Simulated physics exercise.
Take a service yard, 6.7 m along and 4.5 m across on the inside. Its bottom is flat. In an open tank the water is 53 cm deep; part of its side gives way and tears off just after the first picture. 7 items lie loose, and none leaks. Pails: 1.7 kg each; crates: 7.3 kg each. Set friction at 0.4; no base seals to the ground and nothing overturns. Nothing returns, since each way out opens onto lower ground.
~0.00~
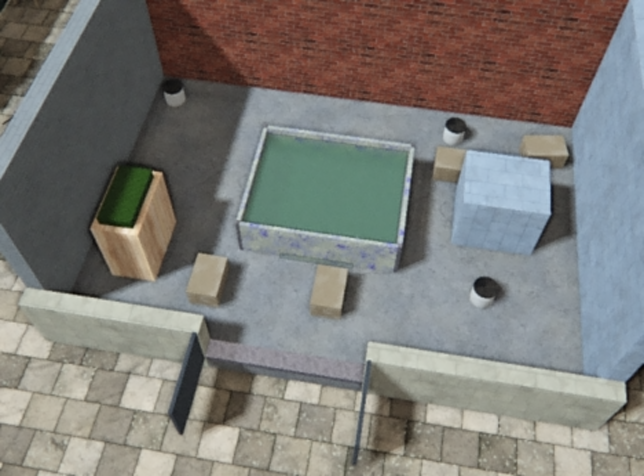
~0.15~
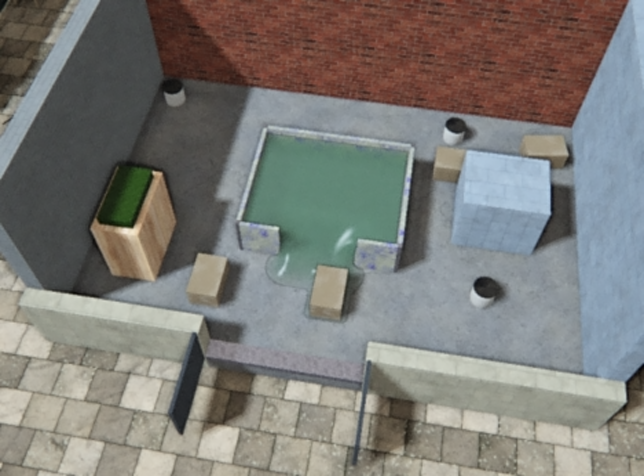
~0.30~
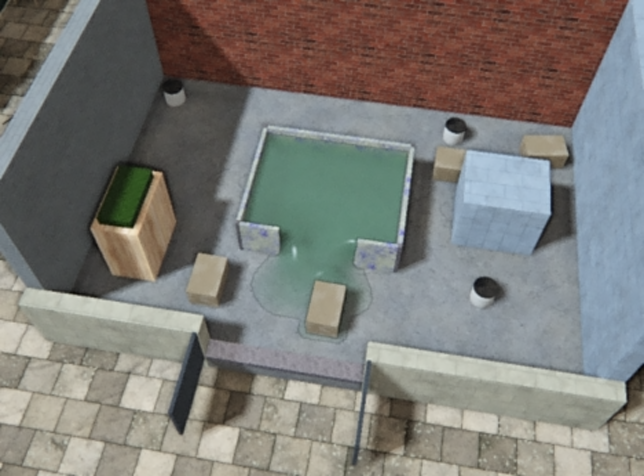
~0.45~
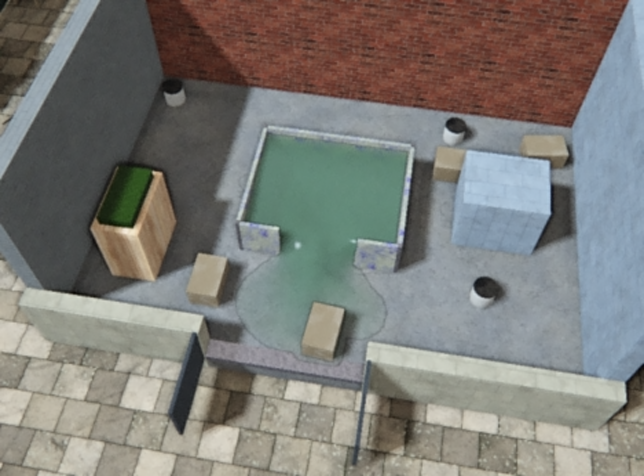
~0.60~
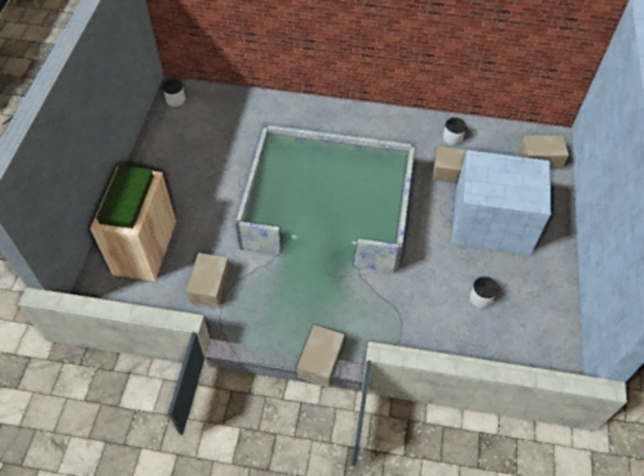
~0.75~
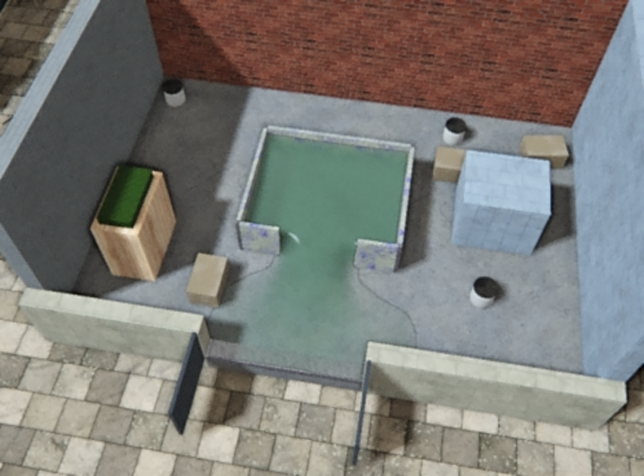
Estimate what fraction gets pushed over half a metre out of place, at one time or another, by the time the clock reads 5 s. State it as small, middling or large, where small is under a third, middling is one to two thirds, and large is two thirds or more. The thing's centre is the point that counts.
Small.
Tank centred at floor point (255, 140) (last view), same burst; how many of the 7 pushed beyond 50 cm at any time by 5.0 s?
That would give 2.
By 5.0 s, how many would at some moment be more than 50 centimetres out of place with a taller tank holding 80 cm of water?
Then 1 of them.
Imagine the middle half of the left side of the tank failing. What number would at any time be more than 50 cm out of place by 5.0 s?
Then 3.
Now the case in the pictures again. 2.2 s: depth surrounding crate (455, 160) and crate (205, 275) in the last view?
Roughly 0 and 1 cm.
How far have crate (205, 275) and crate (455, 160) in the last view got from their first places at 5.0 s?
In turn: 10 cm, 0 cm.
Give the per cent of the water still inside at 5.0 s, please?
Around 50 per cent of the water is still in there.
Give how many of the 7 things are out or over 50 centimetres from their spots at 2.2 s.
Count then: 1.
After 1.1 s 1 of 7 are over 50 cm from their spots; 0 afloat.
After 2.2 s 1 of 7 are over 50 cm from their spots; 0 afloat.
After 3.5 s 1 of 7 are over 50 cm from their spots; 0 afloat.
After 5.0 s 1 of 7 are over 50 cm from their spots, and 1 have been at some point; 0 afloat.
